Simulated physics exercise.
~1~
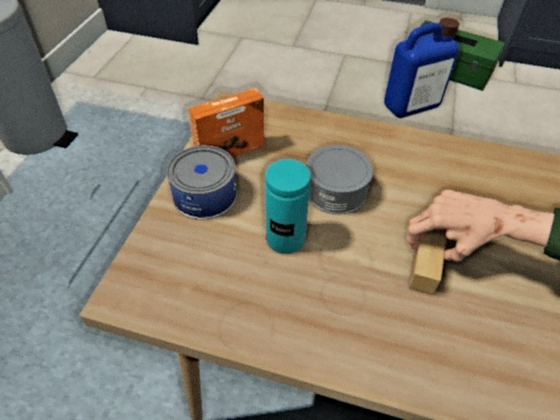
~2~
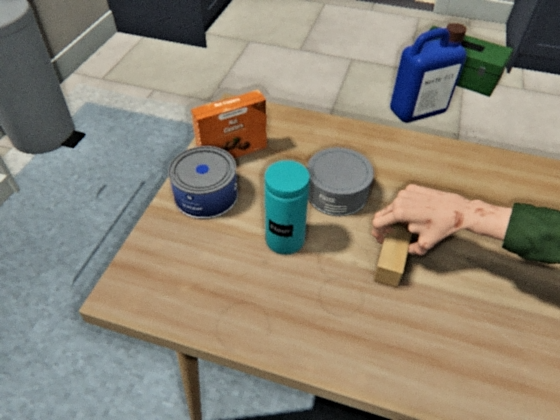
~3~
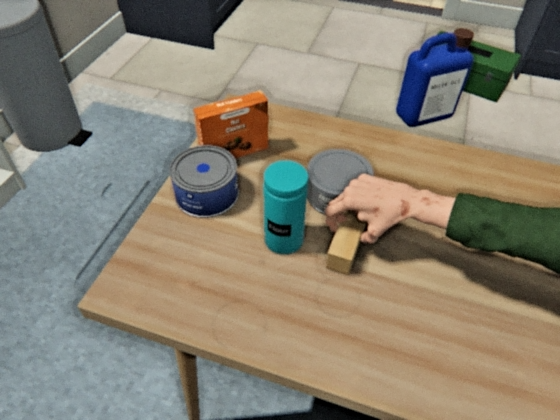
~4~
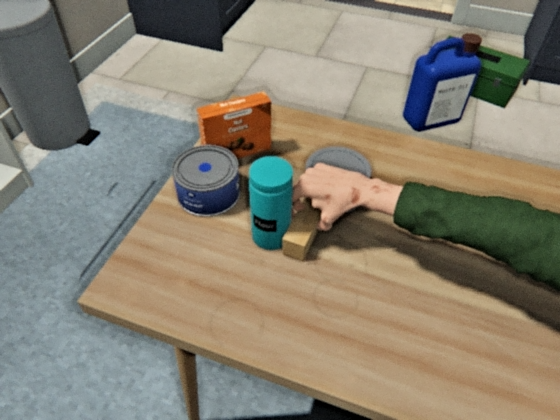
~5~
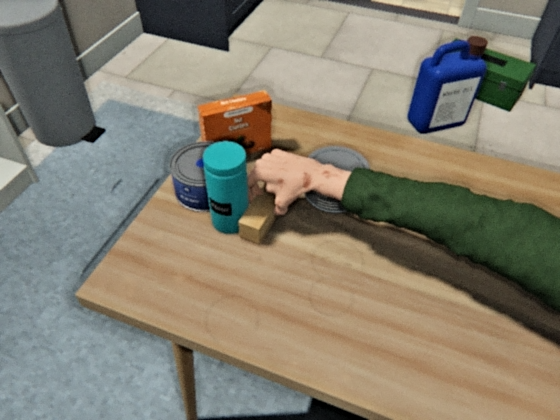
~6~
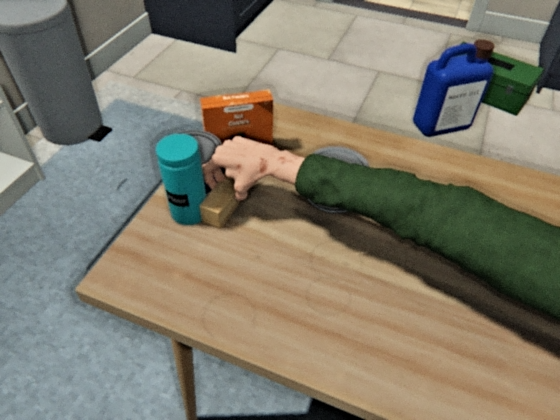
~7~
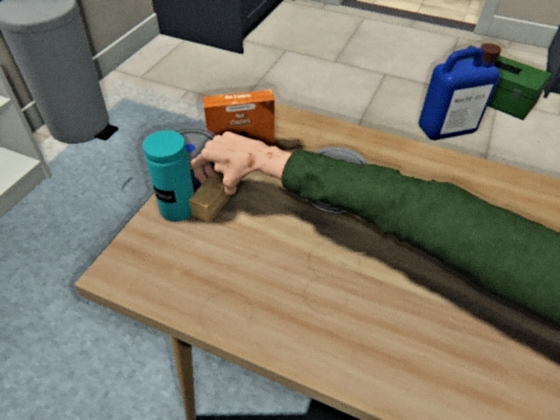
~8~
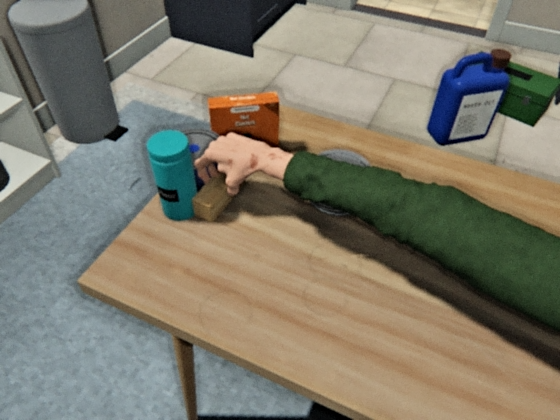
A light wooden table stands on a blue rug in a tiled room, seen from above at an angle, with a grey bin at the left and a blue jug beside a green box beyond the far edge. On it are an orange packet at the back, a blue tub at the left, a turquoise jar and a grey tub. A green-sleeved hand slides a wooden block leftward into the jar, pushing it upright toward the left edge. The jar passes before the blue tub, which shifts slightly. The hand stops, with everything still on the table.
